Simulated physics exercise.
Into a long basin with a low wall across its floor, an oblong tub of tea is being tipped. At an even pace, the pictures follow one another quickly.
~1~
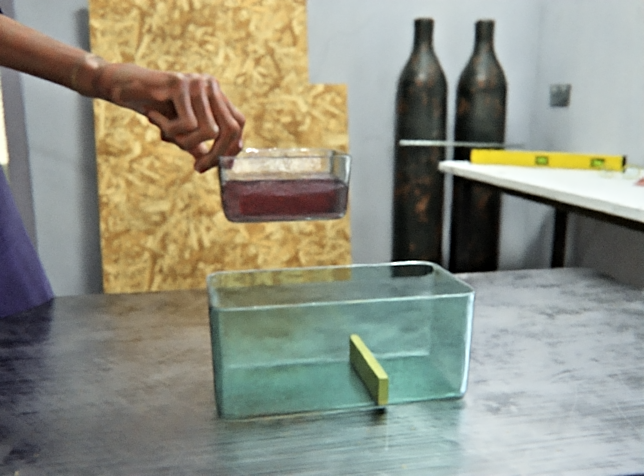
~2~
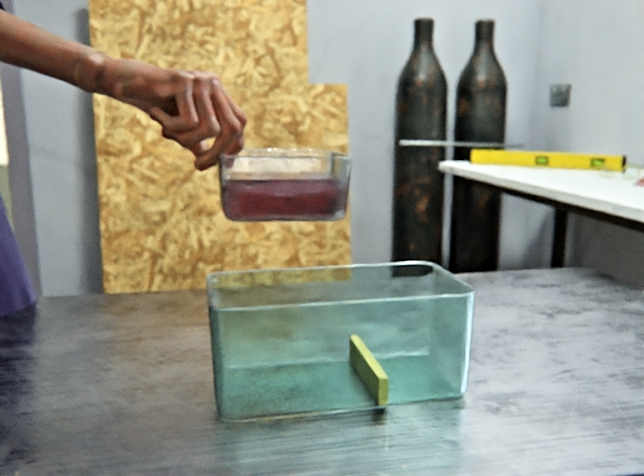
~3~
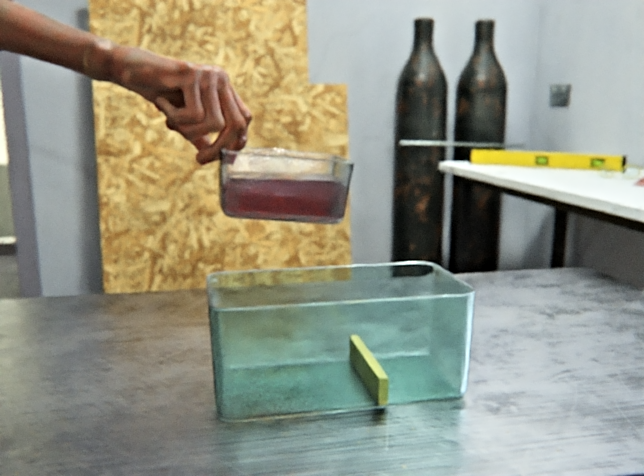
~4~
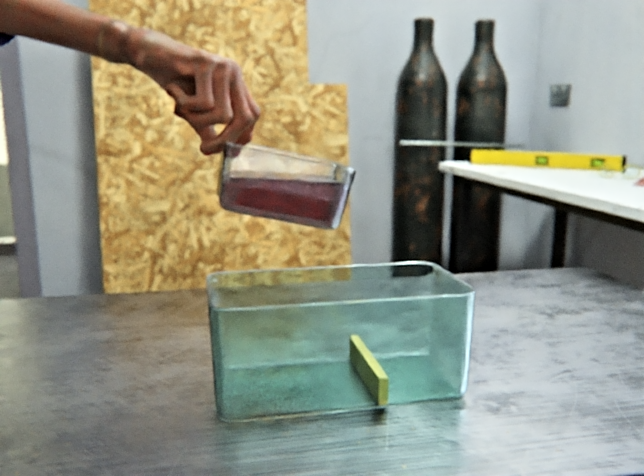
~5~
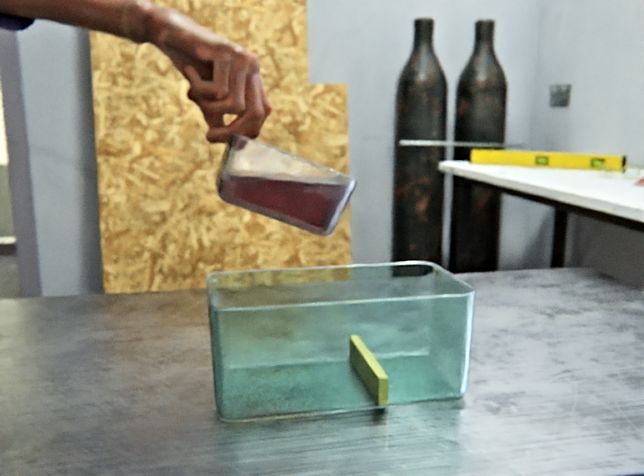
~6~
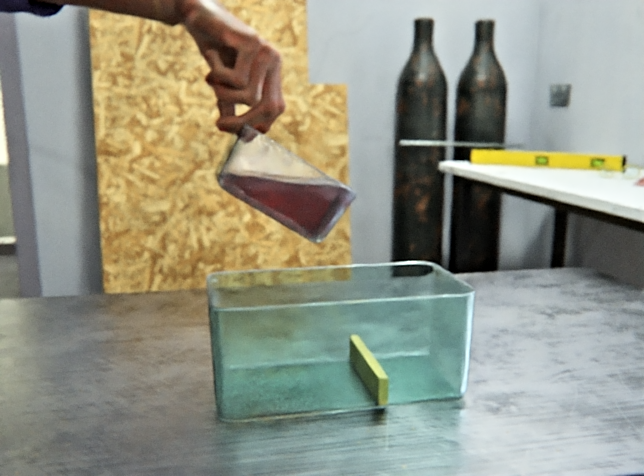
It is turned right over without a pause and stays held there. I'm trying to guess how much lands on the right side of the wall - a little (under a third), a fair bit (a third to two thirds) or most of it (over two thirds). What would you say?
I would say a fair bit, a third to two thirds.
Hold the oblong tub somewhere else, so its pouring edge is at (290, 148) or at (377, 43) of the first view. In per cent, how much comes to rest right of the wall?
Roughly 10 in a hundred the first time and 65 in a hundred the second.
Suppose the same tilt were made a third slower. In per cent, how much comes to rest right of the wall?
About 60 per cent.
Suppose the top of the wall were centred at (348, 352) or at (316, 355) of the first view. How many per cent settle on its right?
80 % then 90 %, approximately.
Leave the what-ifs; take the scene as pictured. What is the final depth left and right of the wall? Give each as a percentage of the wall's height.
Near 30 in a hundred to the left, 60 to the right.
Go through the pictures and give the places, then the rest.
The first frame shows tilt 0°; pouring edge (342, 154); surface from (221, 178) to (338, 176); the long basin's rim runs from (209, 292) to (453, 278); the wall's top is at (367, 355).
The second frame shows tilt 1°; pouring edge (343, 156); surface from (222, 178) to (338, 176).
The third frame shows tilt 6°; pouring edge (345, 161); surface from (222, 176) to (339, 177).
The fourth frame shows tilt 13°; pouring edge (347, 169); surface from (223, 175) to (340, 179).
The fifth frame shows tilt 22°; pouring edge (348, 179); surface from (221, 174) to (342, 181).
The sixth frame shows tilt 32°; pouring edge (347, 191); surface from (219, 172) to (346, 184).
A moment on, the tilt is 87° and 25 per cent is still to pour, 1 is left of the wall and 35 right of it.
Next, the tilt is 96° and 9 per cent is still to pour, 22 is left of the wall and 64 right of it.
Then the tilt is 96° and 2 per cent is still to pour, 38 is left of the wall and 57 right of it.
Later the tilt is 96° and 0 per cent is still to pour, 43 is left of the wall and 55 right of it.
In the end 44 per cent lies left of the wall, 55 right of it and 1 outside.
